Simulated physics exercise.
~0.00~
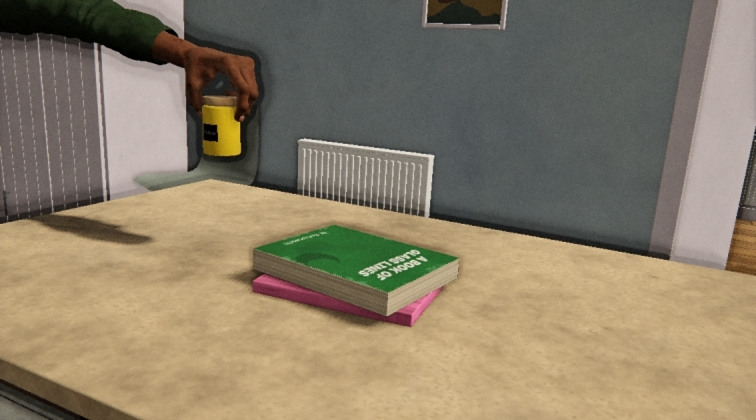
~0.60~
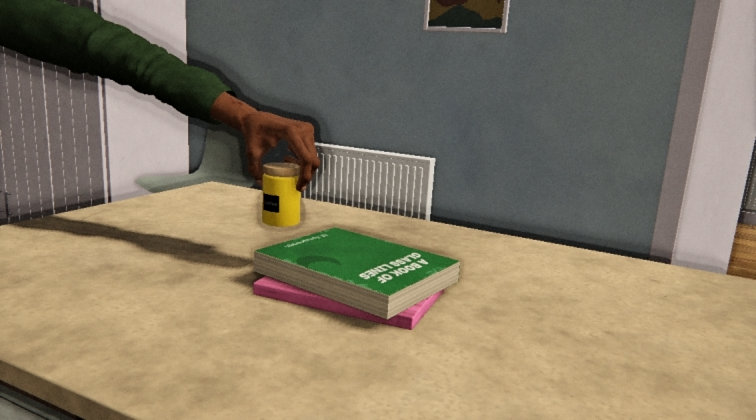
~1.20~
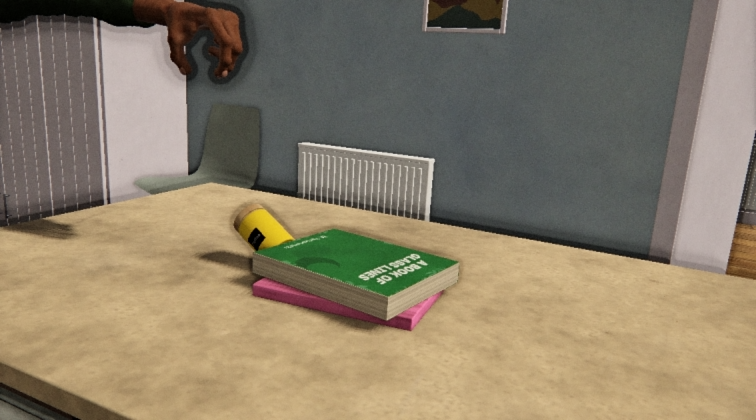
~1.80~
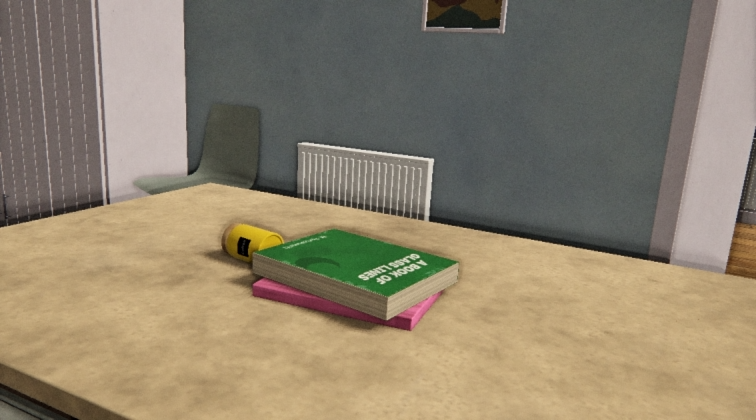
Yellow jar being set by a hand at the edge of stacked green and pink books, tipping over and ending on its side.
